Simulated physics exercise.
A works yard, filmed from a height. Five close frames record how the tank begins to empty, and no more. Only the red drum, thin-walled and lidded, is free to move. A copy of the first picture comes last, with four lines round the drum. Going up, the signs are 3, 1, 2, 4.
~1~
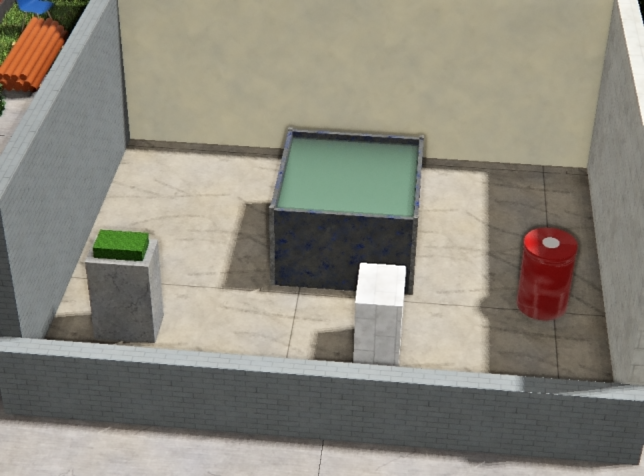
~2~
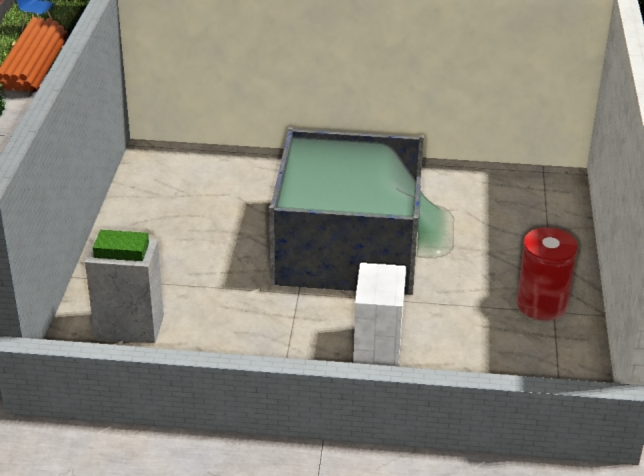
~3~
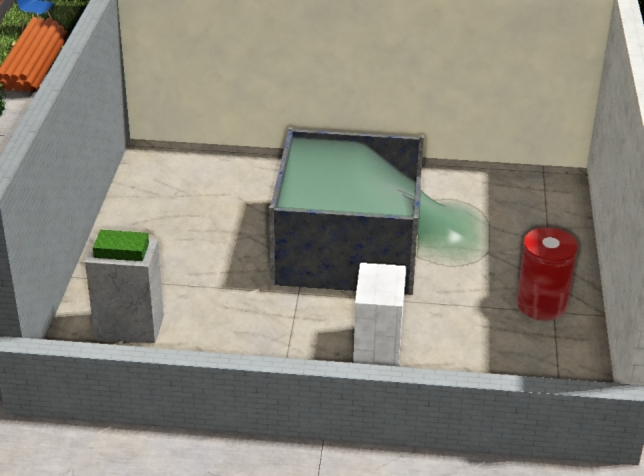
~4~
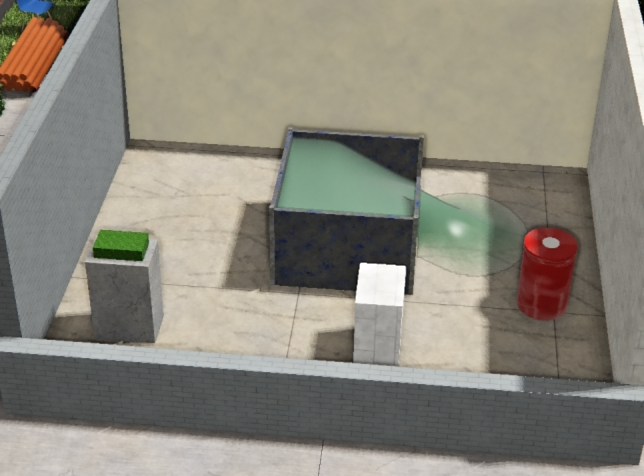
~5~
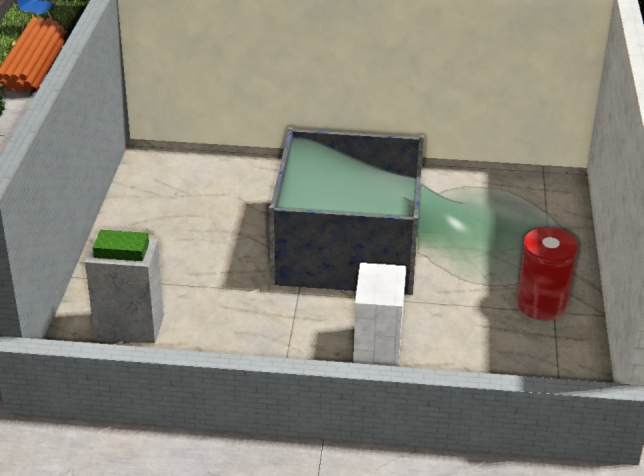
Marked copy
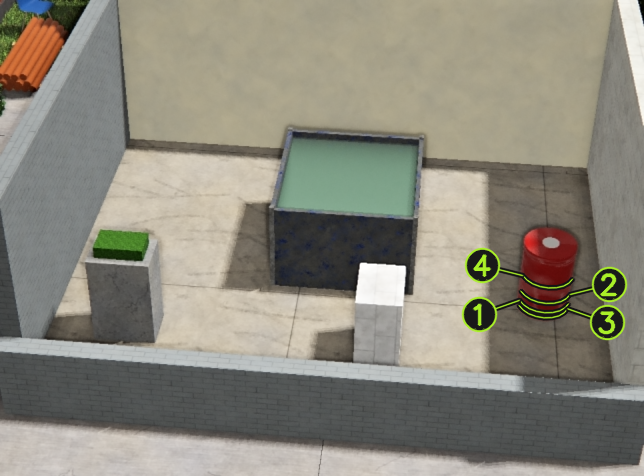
In this clip, green water pours from the right side of a full, dark square tank in a walled yard and spreads across the paving to a red drum, which stays in place as the level in the tank drops.
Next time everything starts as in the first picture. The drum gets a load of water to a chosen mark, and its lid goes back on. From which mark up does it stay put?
Use mark 4.
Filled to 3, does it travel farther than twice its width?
Yes, clearly.
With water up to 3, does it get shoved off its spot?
Yes, that goes wrong.
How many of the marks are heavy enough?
One of the four.
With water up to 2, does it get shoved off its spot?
Yes, that goes wrong.
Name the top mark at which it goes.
Mark 2.
In lime, 1 at (544, 312); 2 at (546, 303); 3 at (543, 317); 4 at (548, 287); from the bottom up 3, 1, 2, 4.
If 1 is chosen, it is pushed about twice its own width away.
If 2 is chosen, it is pushed about its own width away.
If 3 is chosen, it is pushed about 3 times its own width away.
If 4 is chosen, it does not move.
